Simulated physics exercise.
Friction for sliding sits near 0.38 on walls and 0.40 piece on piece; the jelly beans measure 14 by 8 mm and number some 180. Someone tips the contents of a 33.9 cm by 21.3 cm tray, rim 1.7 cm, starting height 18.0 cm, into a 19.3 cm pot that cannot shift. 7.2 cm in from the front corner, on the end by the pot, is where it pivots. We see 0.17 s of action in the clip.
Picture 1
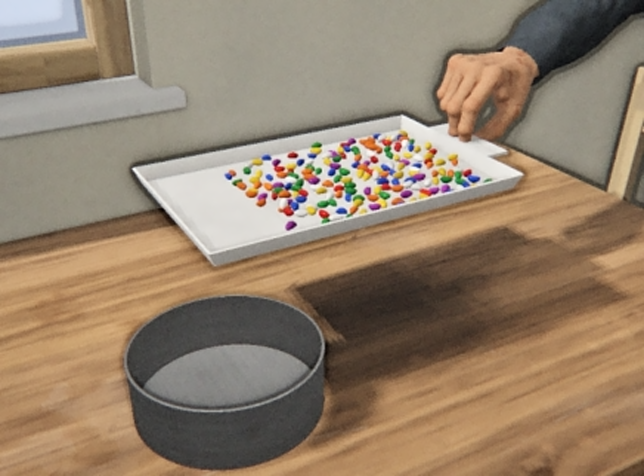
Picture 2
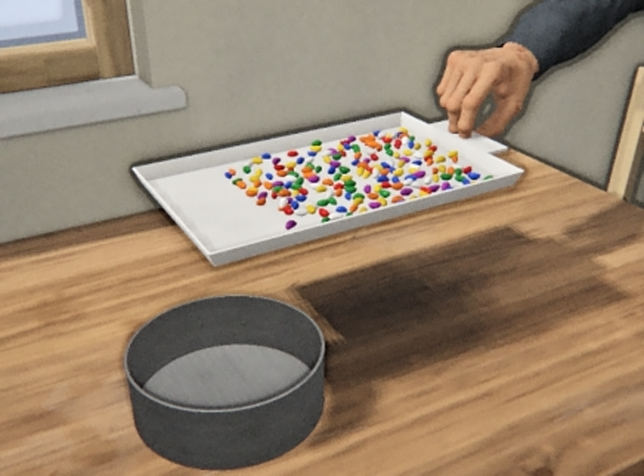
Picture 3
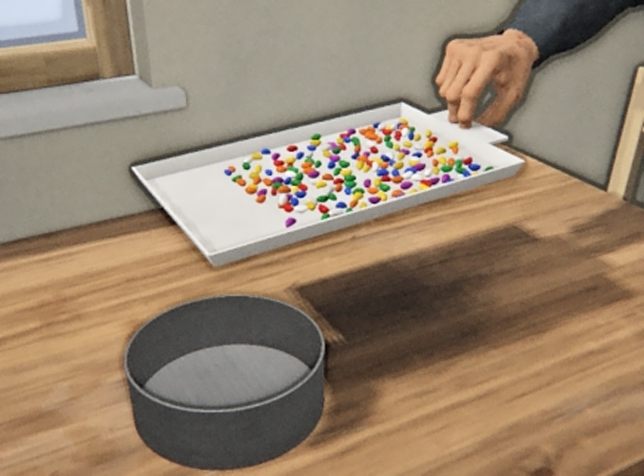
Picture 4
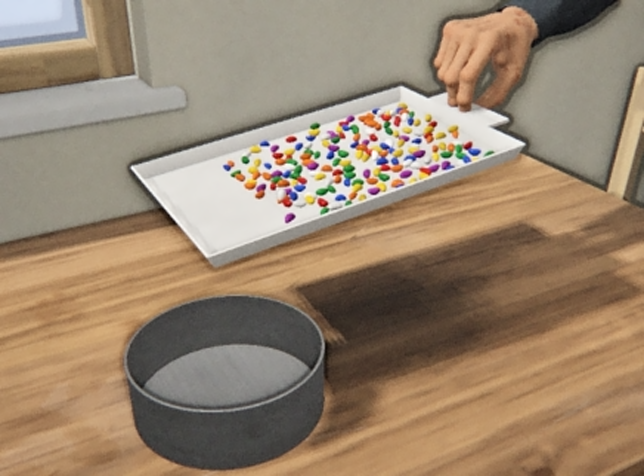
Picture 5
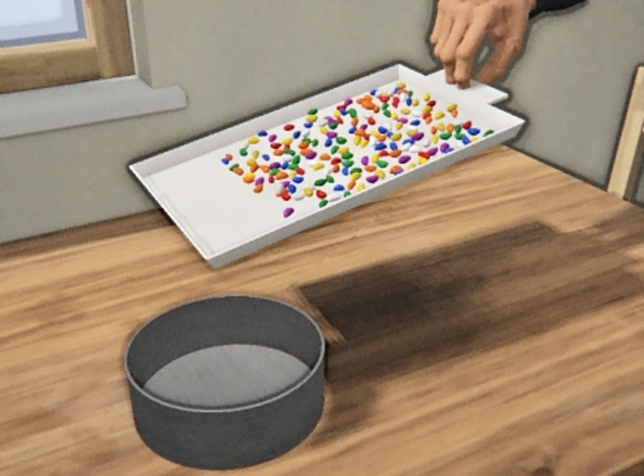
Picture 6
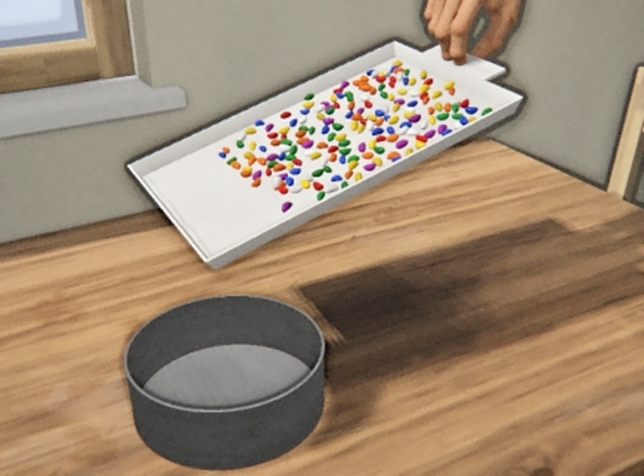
A white tray of colourful jelly beans, held at its right end by a hand, starts level above a wooden table, then tilts steadily as the hand raises that end, its lower left end near a dark round pot.
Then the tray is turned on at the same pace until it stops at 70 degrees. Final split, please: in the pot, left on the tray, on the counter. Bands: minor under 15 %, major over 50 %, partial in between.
Pot: Partial, tray: Minor, counter: Major.
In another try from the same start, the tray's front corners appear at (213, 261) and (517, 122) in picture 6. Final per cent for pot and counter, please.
You'd end with pot at 65 and counter at 30.
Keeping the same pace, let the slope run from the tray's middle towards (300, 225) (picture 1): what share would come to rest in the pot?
My best guess is some 65 per cent.
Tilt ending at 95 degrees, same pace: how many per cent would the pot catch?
Then about 30 per cent.
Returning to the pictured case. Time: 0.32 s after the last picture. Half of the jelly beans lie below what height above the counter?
The halfway mark is near 28 cm.
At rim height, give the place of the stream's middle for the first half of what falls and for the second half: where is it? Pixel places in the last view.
Around (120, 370), then (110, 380).
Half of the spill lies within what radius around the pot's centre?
Close to 28 cm, give or take.
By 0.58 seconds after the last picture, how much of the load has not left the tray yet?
Roughly 5 per cent.
Then, 0.19 s after the last picture, tilt 44 degrees; the tray holds 100 %, the pot 0 %.
Then, 0.32 s after the last picture, tilt 63 degrees; the tray holds 100 %, the pot 0 %.
Then, 0.58 s after the last picture, tilt 70 degrees; the tray holds 5 %, the pot 20 %.
In the end, pot 25 %, tray 5 %, counter 70 %.
